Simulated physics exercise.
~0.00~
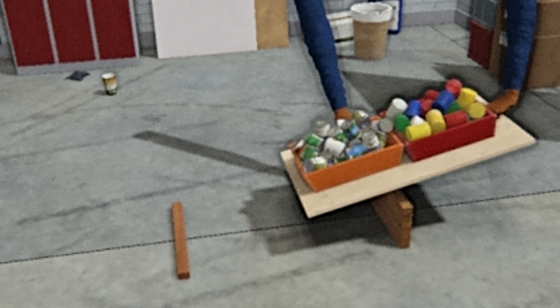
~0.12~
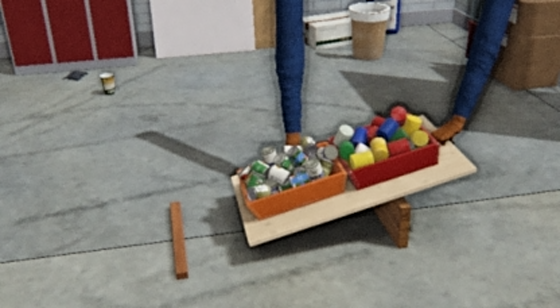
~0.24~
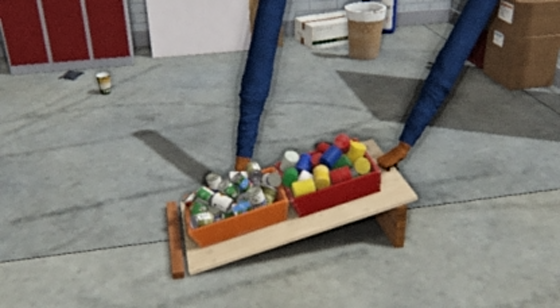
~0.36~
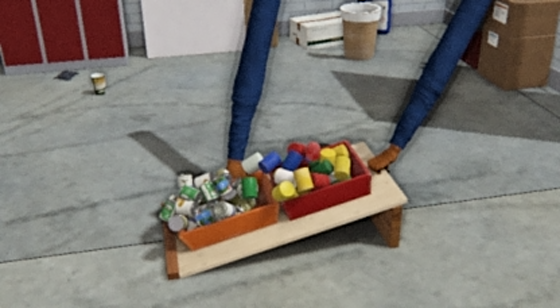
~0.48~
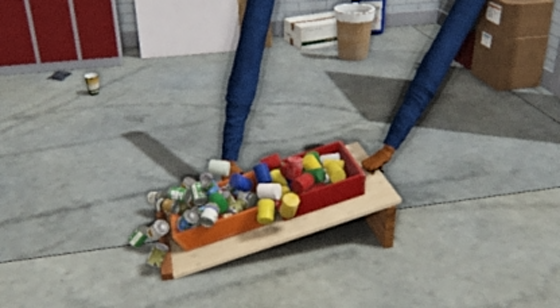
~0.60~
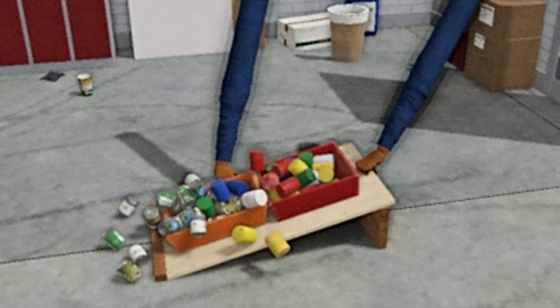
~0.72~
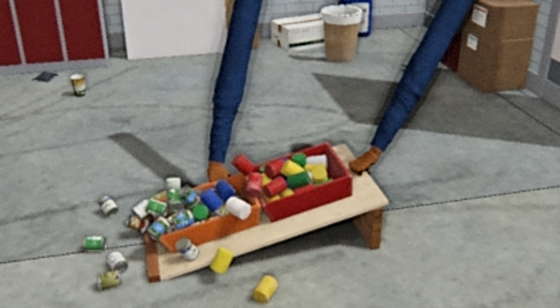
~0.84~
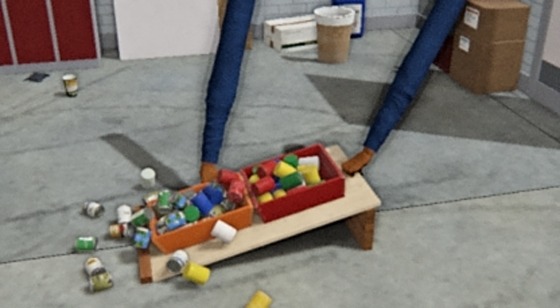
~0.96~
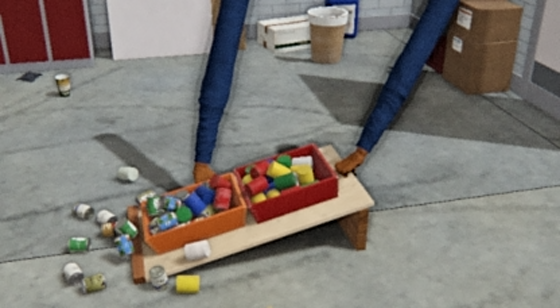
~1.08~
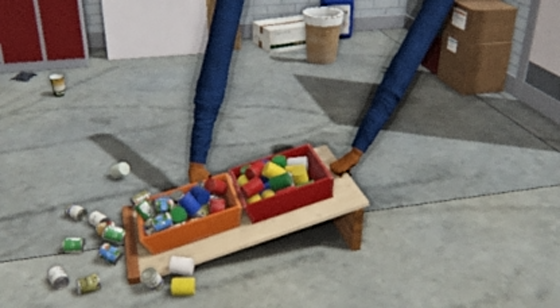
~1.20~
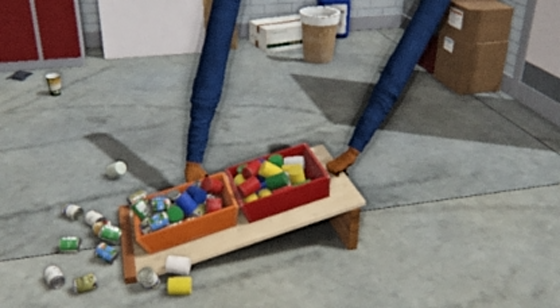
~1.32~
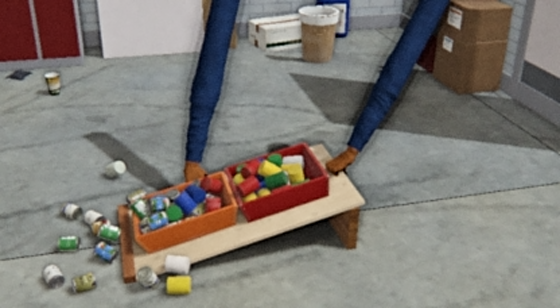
Two hands swing a tilted board with two baskets down, and tins spill onto the floor.
